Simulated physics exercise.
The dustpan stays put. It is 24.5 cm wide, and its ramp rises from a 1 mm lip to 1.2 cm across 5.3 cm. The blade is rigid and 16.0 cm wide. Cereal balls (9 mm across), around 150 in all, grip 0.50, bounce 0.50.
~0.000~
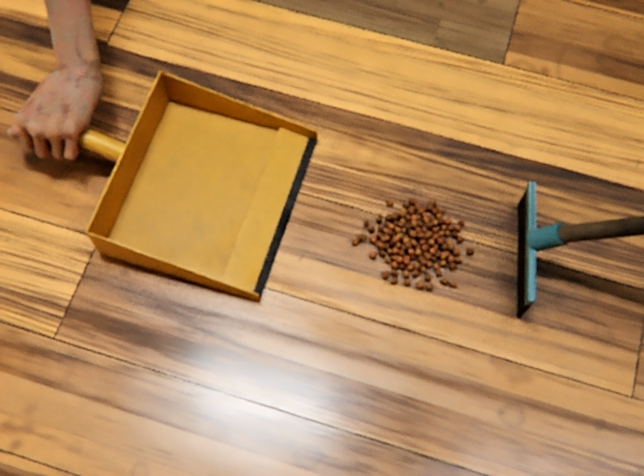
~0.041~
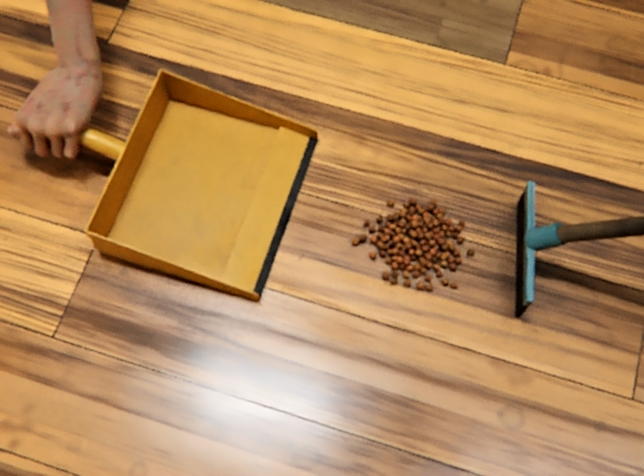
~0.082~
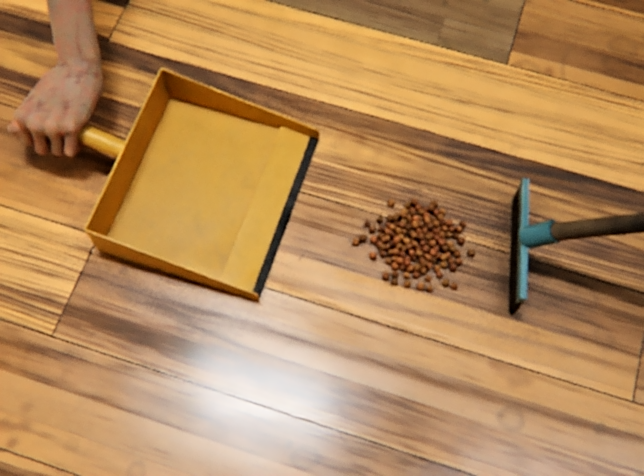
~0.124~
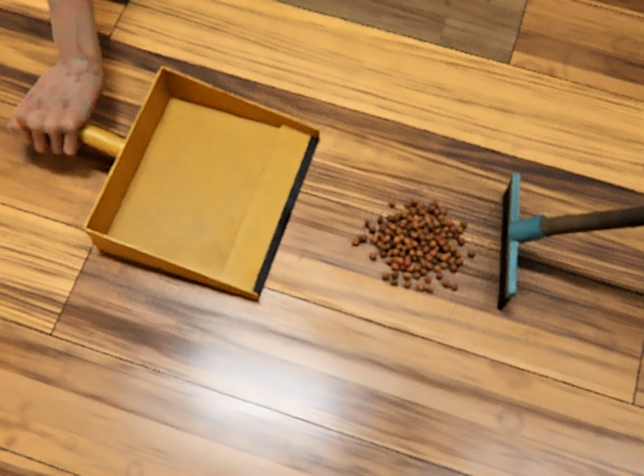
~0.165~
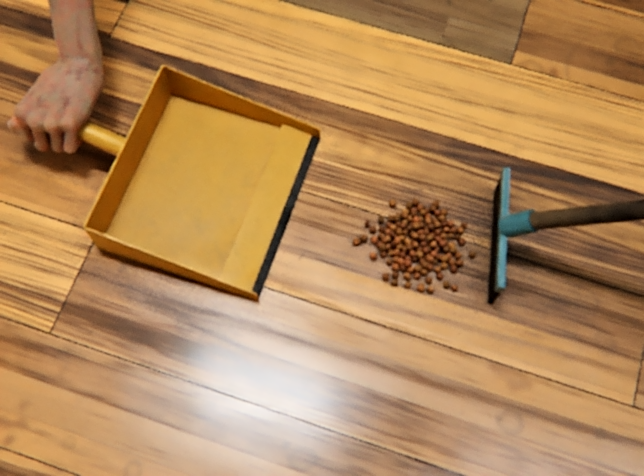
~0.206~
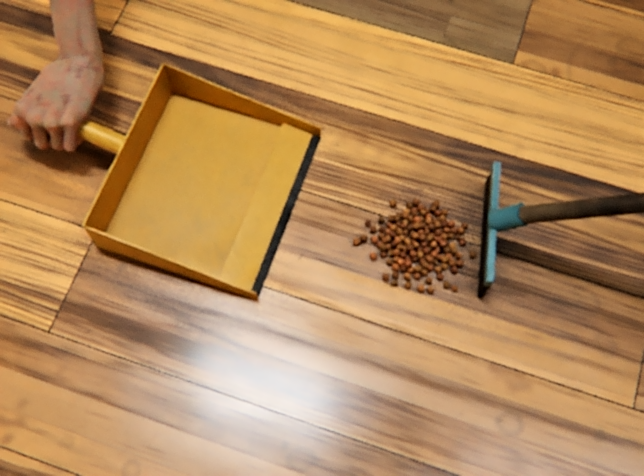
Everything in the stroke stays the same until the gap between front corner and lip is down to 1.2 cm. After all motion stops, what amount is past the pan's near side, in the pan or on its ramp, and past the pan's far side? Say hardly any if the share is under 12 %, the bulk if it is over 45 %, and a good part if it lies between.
Past the pan's near side - hardly any, in the pan or on its ramp - hardly any, past the pan's far side - hardly any.
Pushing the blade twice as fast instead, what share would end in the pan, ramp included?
Share: Close to 15 %.
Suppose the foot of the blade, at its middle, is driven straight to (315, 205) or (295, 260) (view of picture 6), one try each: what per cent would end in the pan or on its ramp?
Some 35 in a hundred and 35 in a hundred.
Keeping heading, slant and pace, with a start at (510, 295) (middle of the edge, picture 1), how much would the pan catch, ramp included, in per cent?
Estimate: Near 20 %.
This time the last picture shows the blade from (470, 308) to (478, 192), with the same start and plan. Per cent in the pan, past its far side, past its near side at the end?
That ends as pan 35, far 0, and near 5.
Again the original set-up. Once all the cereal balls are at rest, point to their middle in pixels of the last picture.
In the last view, approximately (321, 215).
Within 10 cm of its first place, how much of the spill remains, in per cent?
Near 45 per cent.
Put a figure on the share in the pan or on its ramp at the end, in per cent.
Near 5 in every hundred.
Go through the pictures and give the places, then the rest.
Blade from (530, 301) to (530, 189), moved 0.0 cm, 0 of the pieces shifted so far; middle of the pieces at (411, 240); pan at (198, 191), in the first frame.
Blade from (528, 301) to (529, 188), moved 0.3 cm, 0 of the pieces shifted so far; middle of the pieces at (412, 240), in the second frame.
Blade from (521, 299) to (524, 185), moved 1.3 cm, 0 of the pieces shifted so far; middle of the pieces at (412, 241), in the third frame.
Blade from (510, 293) to (514, 180), moved 2.8 cm, 0 of the pieces shifted so far; middle of the pieces at (413, 241), in the fourth frame.
Blade from (499, 288) to (505, 175), moved 4.3 cm, 0 of the pieces shifted so far; middle of the pieces at (413, 242), in the fifth frame.
Blade from (488, 282) to (495, 169), moved 5.9 cm, 0 of the pieces shifted so far; middle of the pieces at (413, 242); pan at (199, 186). The blade's pace is about 0.38 m/s, heading 15 degrees away from the viewer's side, in the sixth frame.
Then, at 0.50 s, middle of the blade 14 cm from the lip; 0 % over the lip, far side 0 %, near side 0 %.
After 0.70 s, middle of the blade 7 cm from the lip; 0 % over the lip, far side 0 %, near side 0 %.
After 1.01 s, middle of the blade 3 cm from the lip; 5 % over the lip, far side 5 %, near side 0 %.
At rest (1.4 s), near side 0 %, pan 5 %, far side 5 %, in front of the lip or behind the blade 90 %.
